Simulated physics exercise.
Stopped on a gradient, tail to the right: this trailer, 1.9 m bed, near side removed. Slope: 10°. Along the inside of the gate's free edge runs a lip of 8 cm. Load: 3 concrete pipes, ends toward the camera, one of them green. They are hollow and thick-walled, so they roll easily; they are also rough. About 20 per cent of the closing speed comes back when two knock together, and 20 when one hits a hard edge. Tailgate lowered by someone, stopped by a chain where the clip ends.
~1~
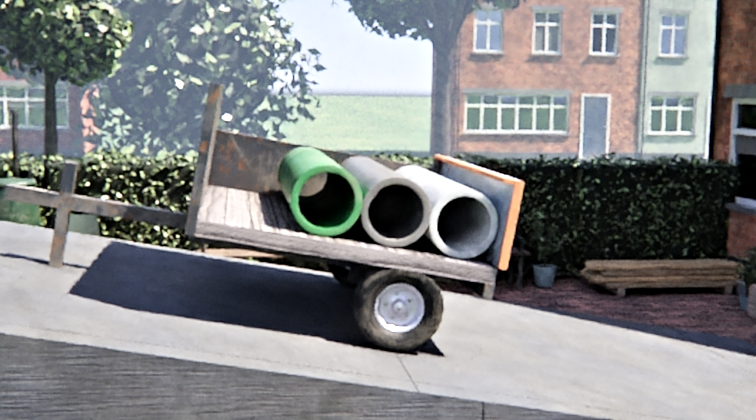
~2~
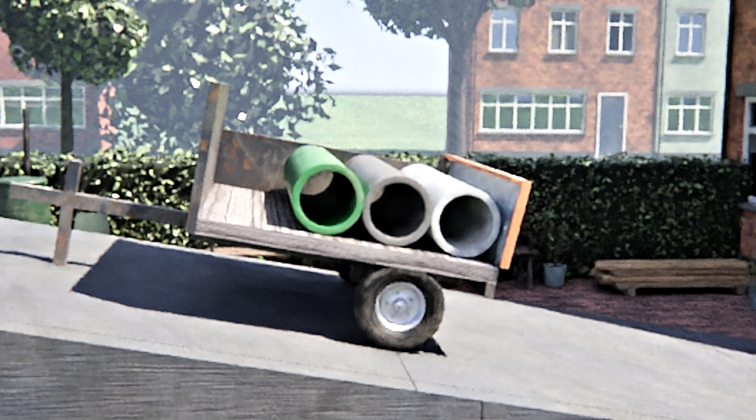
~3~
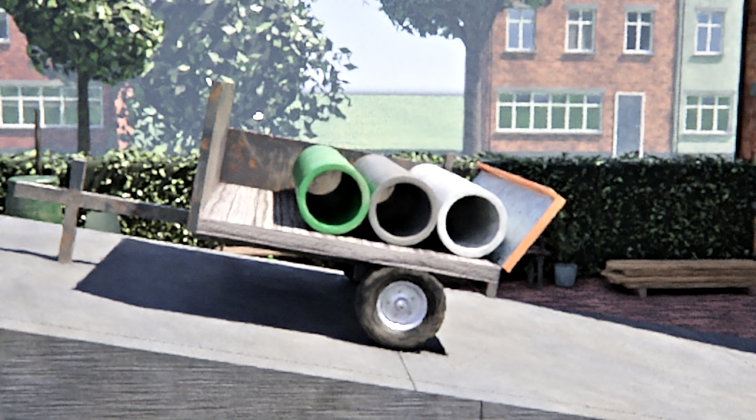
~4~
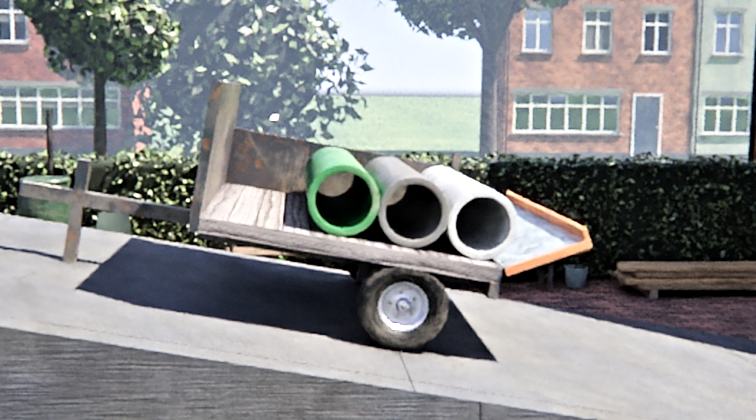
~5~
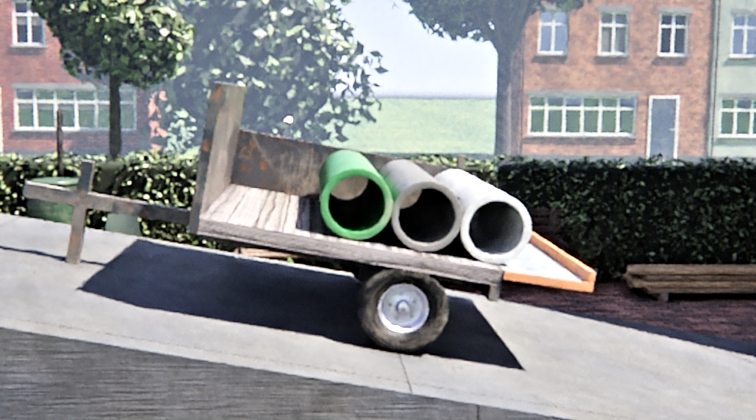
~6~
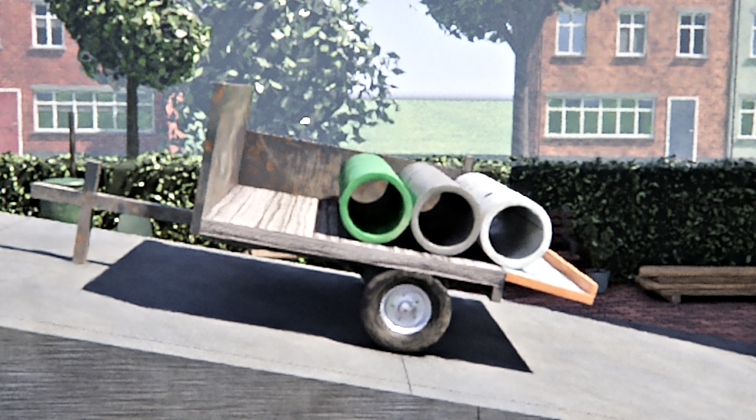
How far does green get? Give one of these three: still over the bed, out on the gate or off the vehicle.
When everything stops, it is off the vehicle.
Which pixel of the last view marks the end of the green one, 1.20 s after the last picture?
I'd put it somewhere around (539, 240) in that view.
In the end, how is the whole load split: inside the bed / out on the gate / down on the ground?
0 / 0 / 3.
Then, 0.5 s after the last picture, green is on the bed, 40 cm short of the hinge, rolling right; 0 of 3 are out.
Then, 1.2 s after the last picture, green is on the gate, 20 cm past the hinge, rolling right; 2 of 3 are out.
Then, 1.9 s after the last picture, green is dropping off the gate; 3 of 3 are out.
At rest (3.4 s after the last picture), green is off the vehicle; 3 of 3 are out.
